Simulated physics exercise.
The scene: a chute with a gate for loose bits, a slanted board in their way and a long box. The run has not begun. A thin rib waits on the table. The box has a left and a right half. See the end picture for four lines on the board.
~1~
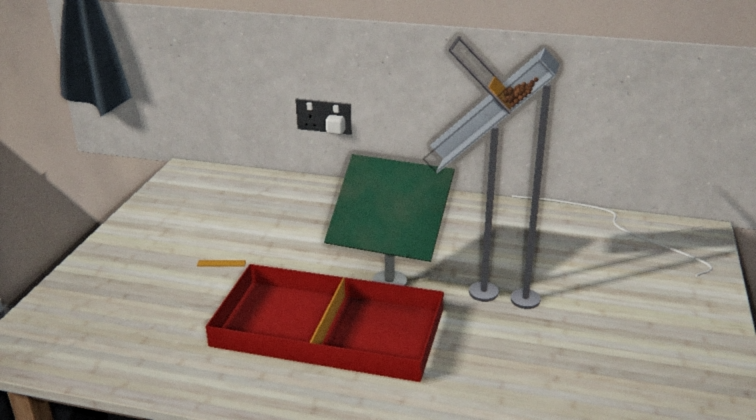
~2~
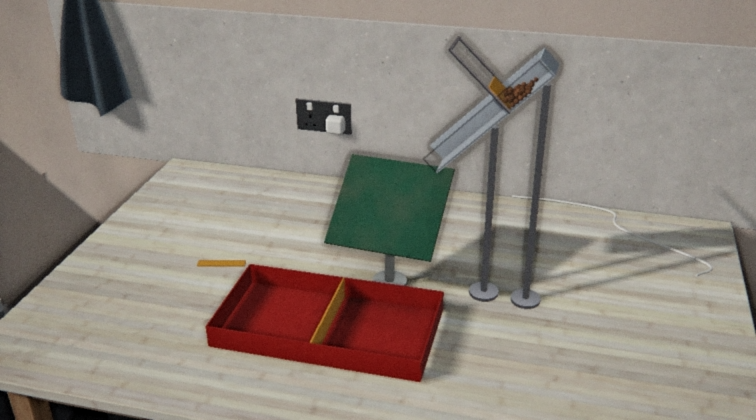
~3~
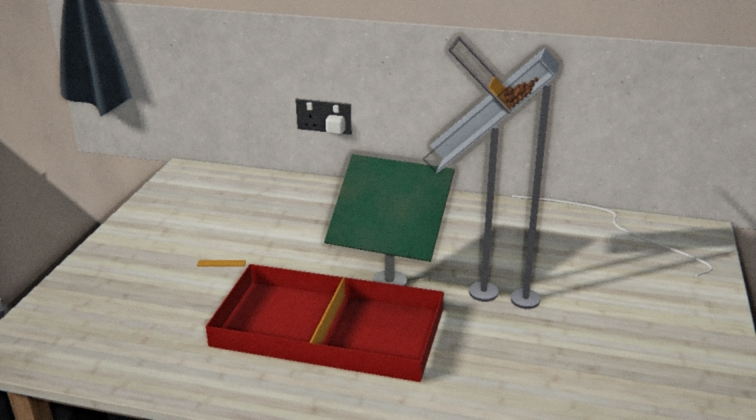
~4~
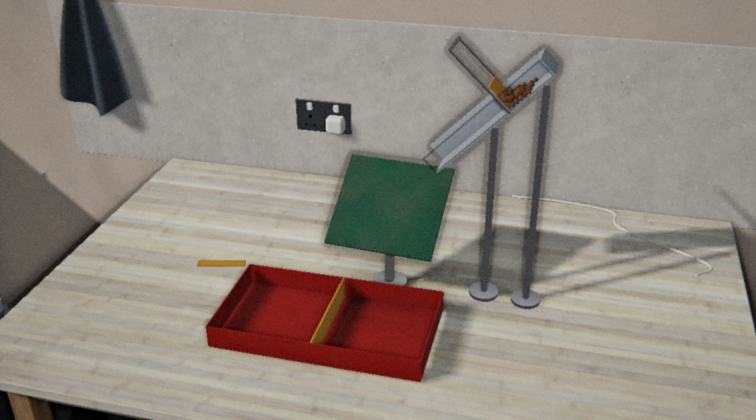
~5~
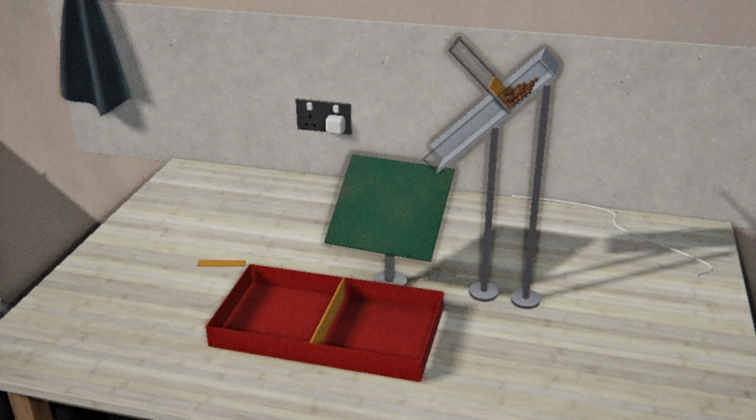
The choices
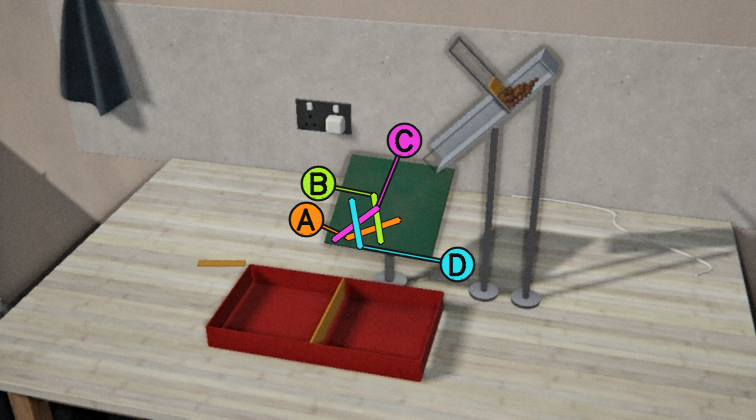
We see small brown balls resting behind a gate in a sloping chute on two stands, with a tilted green board, a divided red box and a thin yellow strip on the wooden table; nothing visibly moves.
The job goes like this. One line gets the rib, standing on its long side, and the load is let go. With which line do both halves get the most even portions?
Go for C.
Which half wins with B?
The right half.
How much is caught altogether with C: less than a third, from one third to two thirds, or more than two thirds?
It is more than two thirds.
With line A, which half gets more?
The left half.
On the marked copy, line A from (398, 220) to (348, 237); line B from (373, 195) to (380, 241); line C from (376, 208) to (334, 239); line D from (351, 200) to (359, 246).
If A is chosen, of what is caught, the bulk in the left half, a small share in the right.
If B is chosen, of what is caught, a small share in the left half, all but a few in the right.
If C is chosen, of what is caught, close to two thirds in the left half, close to a third in the right.
If D is chosen, of what is caught, a small share in the left half, all but a few in the right.
